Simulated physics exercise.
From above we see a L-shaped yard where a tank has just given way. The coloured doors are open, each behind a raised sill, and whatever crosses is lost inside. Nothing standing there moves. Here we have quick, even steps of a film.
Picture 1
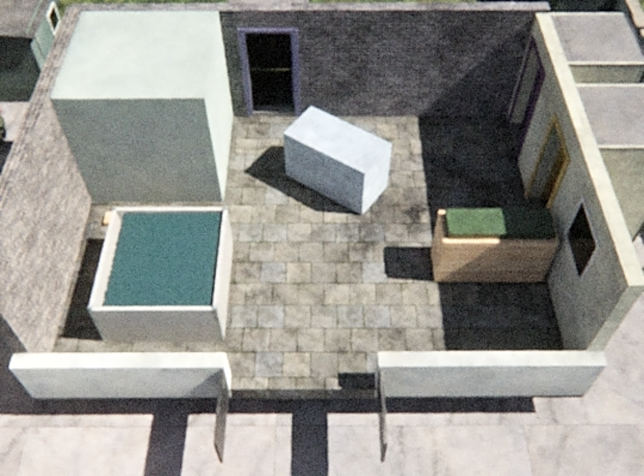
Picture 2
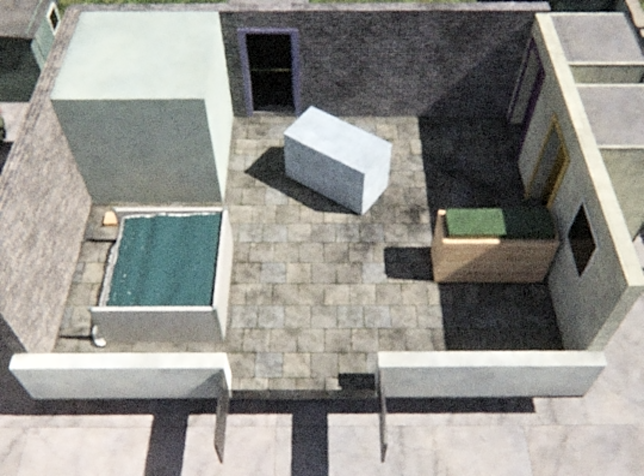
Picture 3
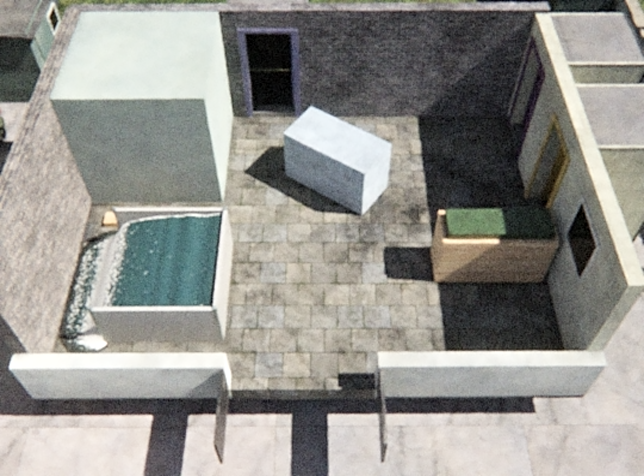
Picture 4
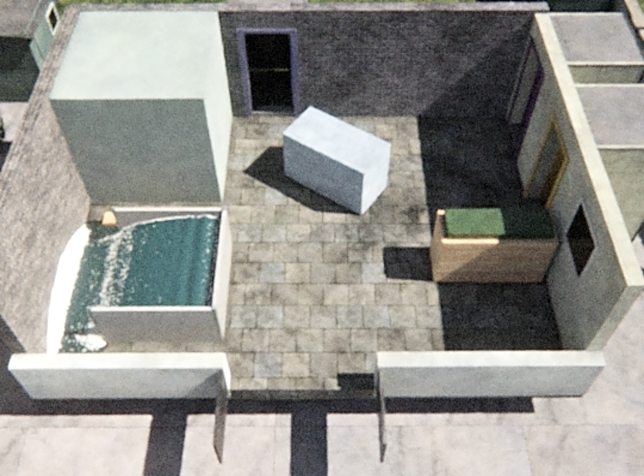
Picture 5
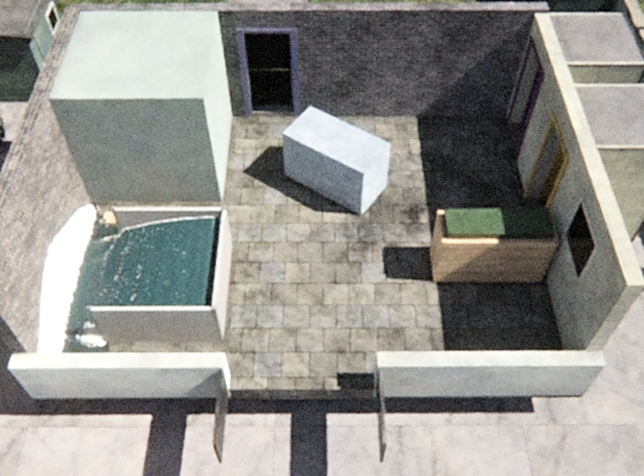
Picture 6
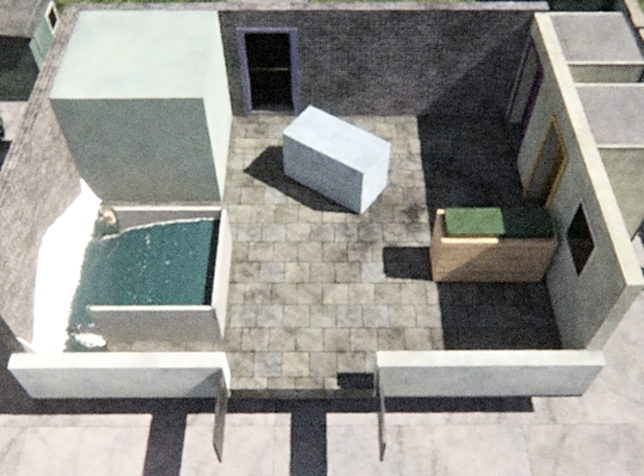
Water pours out of the open left side of a low, pale-walled tank in a paved yard, spreads across the narrow strip beside it, and surges in white foam up against the left wall while the pale blocks stay still.
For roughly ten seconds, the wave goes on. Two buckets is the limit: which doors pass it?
Outcome: The purple door will respect the limit; the blue door will respect the limit; the yellow door will break the limit.
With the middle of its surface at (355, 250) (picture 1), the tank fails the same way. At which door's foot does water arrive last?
The purple door.
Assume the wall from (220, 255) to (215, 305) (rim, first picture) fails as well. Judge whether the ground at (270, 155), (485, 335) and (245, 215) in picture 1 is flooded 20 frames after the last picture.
Listed order gives left alone; sopping; left alone.
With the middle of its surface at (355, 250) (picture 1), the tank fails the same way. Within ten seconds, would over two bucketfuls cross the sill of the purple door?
Then: Purple stays under.
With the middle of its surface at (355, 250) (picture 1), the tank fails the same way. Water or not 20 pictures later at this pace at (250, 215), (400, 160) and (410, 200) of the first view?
Soaked, spared, spared.
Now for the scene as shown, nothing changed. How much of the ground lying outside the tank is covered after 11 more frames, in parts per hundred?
That works out to some 35 in a hundred.
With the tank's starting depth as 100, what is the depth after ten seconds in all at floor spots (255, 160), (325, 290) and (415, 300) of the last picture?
I'd say around 2 per cent, then 8 per cent, then 10 per cent.
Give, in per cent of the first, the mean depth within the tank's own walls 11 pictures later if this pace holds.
Somewhere around 36 %, give or take.
A moment on, water covers 15 % of the floor; the purple door not reached, the blue door not reached, the yellow door not reached.
Next, water covers 35 % of the floor; the purple door not reached, the blue door not reached, the yellow door not reached.
Then, water covers 60 % of the floor; the purple door not reached, the blue door not reached, the yellow door not reached.
Later, water covers 65 % of the floor; the purple door wet at the sill, nothing in, the blue door not reached, the yellow door over two buckets in.
In the end, water covers 85 % of the floor; the purple door wet at the sill, nothing in, the blue door wet at the sill, nothing in, the yellow door far over two buckets in.
